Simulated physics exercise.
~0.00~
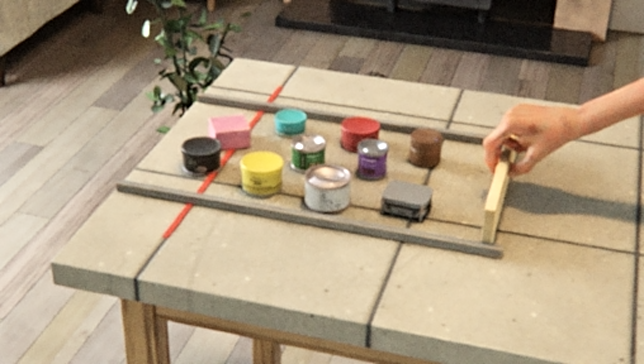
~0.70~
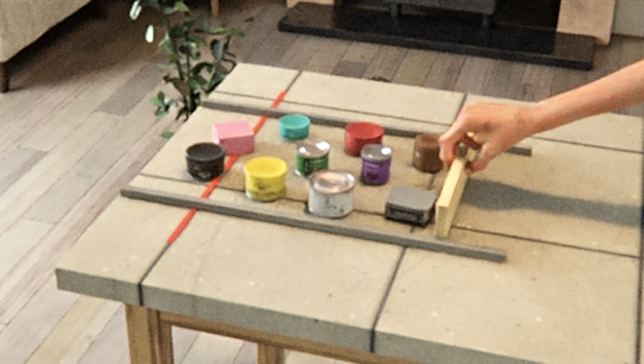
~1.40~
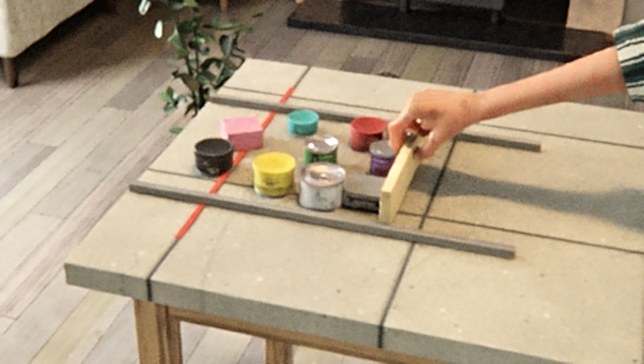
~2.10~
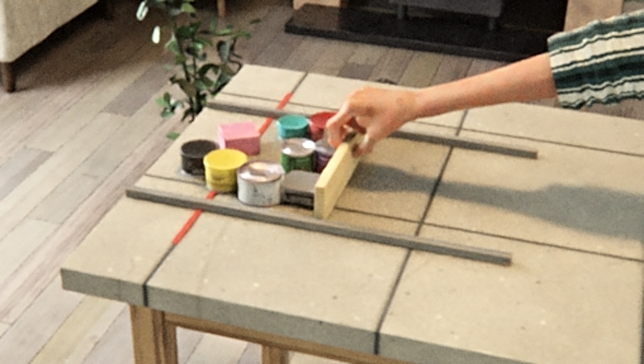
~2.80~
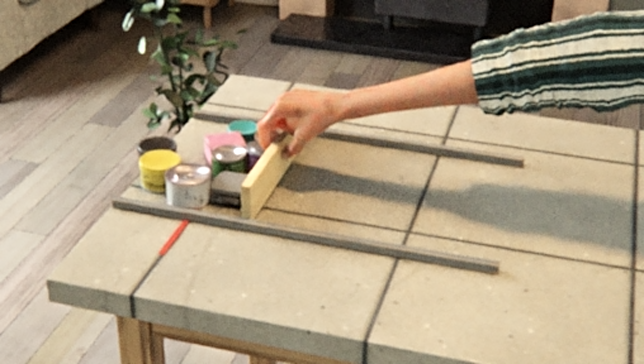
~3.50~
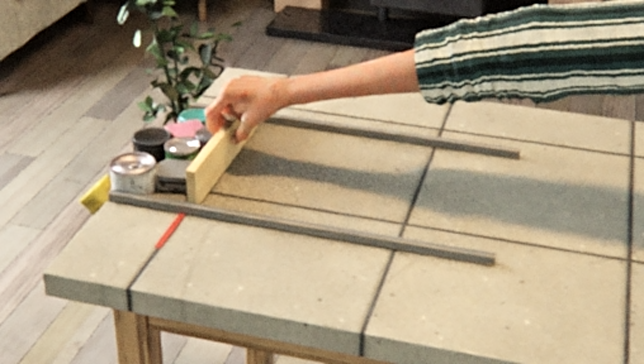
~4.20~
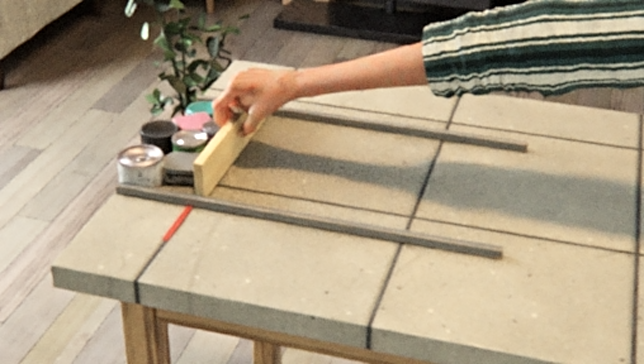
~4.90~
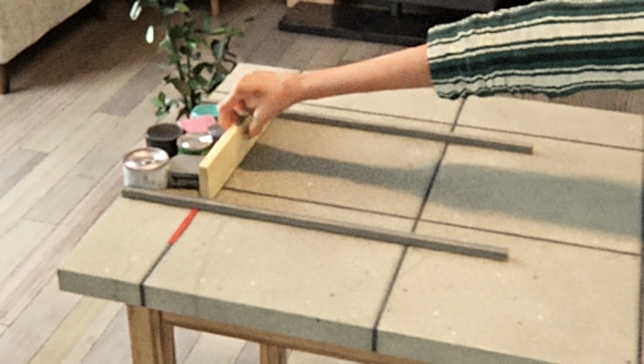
The footage shows a hand sliding an upright wooden board leftward across a table between two dark strips, sweeping small pots, tins and a pink block past a red tape line toward the edge. The yellow pot tips off, and the board stops with the others bunched at the edge.
